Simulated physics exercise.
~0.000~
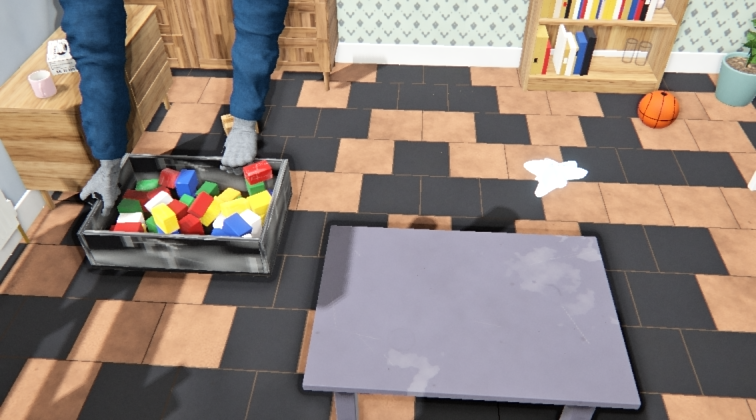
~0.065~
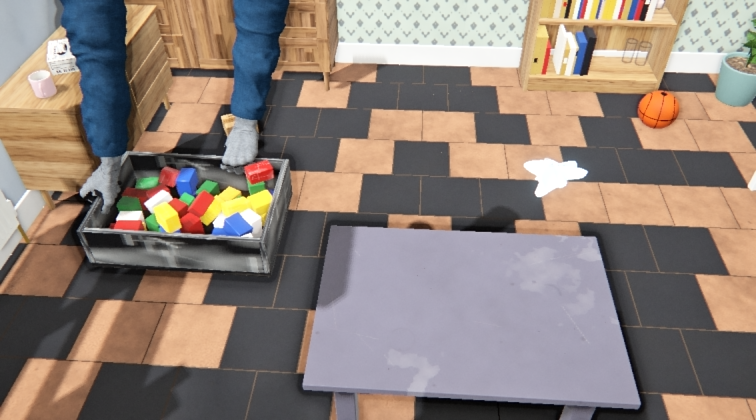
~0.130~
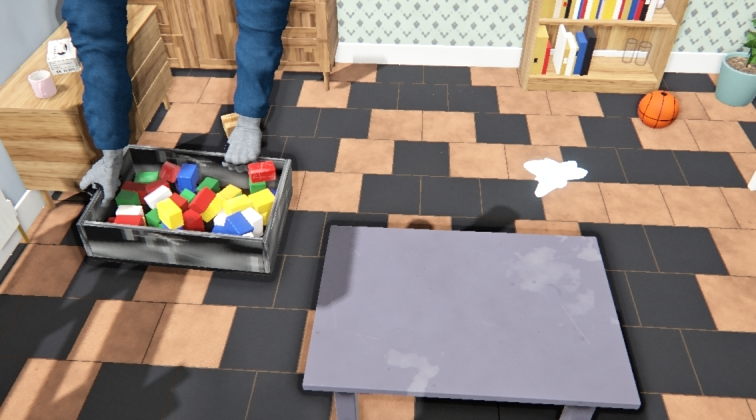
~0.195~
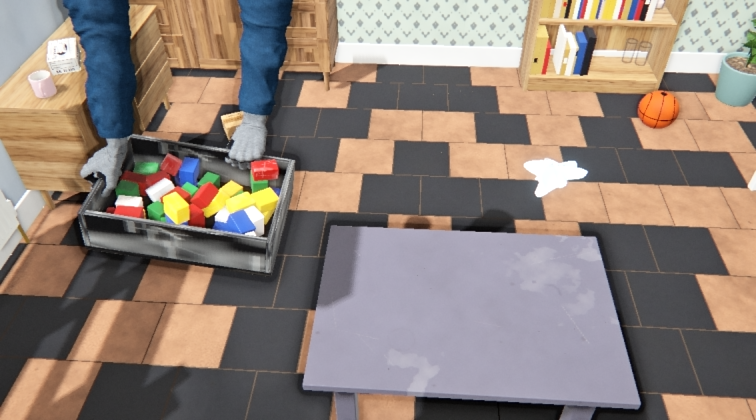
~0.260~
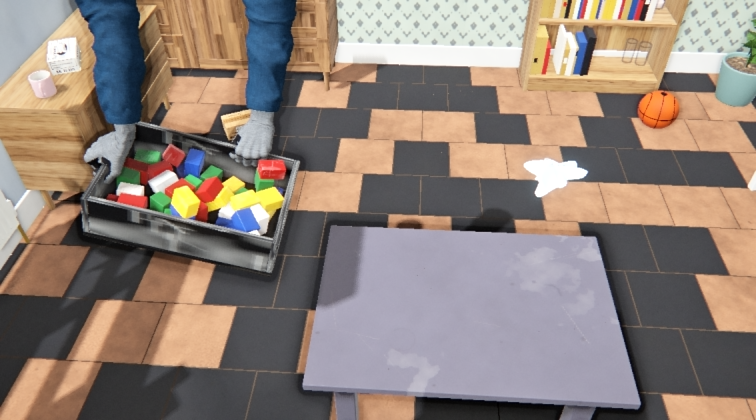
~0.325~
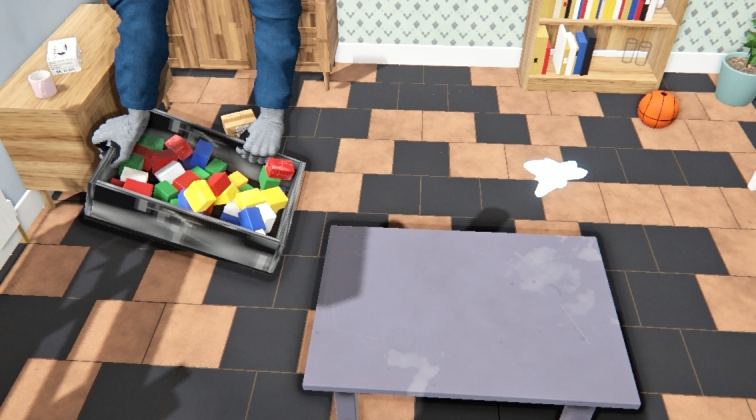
A playroom with black and terracotta floor tiles and leafy wallpaper is seen from a fixed, high viewpoint. A black crate of red, yellow, blue, green and white toy bricks sits at left beyond a grey table, with wooden cabinets, a bookshelf, an orange ball and a white splat behind. Two grey-gloved hands in blue sleeves slowly raise the crate's far side, tilting it toward the viewer as the bricks shift slightly inside.
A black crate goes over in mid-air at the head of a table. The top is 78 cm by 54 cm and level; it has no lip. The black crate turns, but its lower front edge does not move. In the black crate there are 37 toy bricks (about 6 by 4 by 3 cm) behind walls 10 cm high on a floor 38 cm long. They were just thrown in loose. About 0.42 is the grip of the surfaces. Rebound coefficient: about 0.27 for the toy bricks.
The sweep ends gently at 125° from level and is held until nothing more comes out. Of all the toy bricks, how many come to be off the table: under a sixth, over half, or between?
My guess is short of a sixth of the load winds up off the table.
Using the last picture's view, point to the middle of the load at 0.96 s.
Load centre: About (344, 221).
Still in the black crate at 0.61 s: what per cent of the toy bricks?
About 100 %, still inside.
After 0.61 s, tilt 65°; 37 still in the black crate.
After 0.96 s, tilt 113°; 20 still in the black crate, 4 on the table top and 13 in the air.
After 1.45 s, tilt 125°; 36 on the table top and 1 over the table's other edges.
When it is over (at 2.08 s), 36 on the table top and 1 over the table's other edges. Asked share, 1 of 37, 3 per cent.
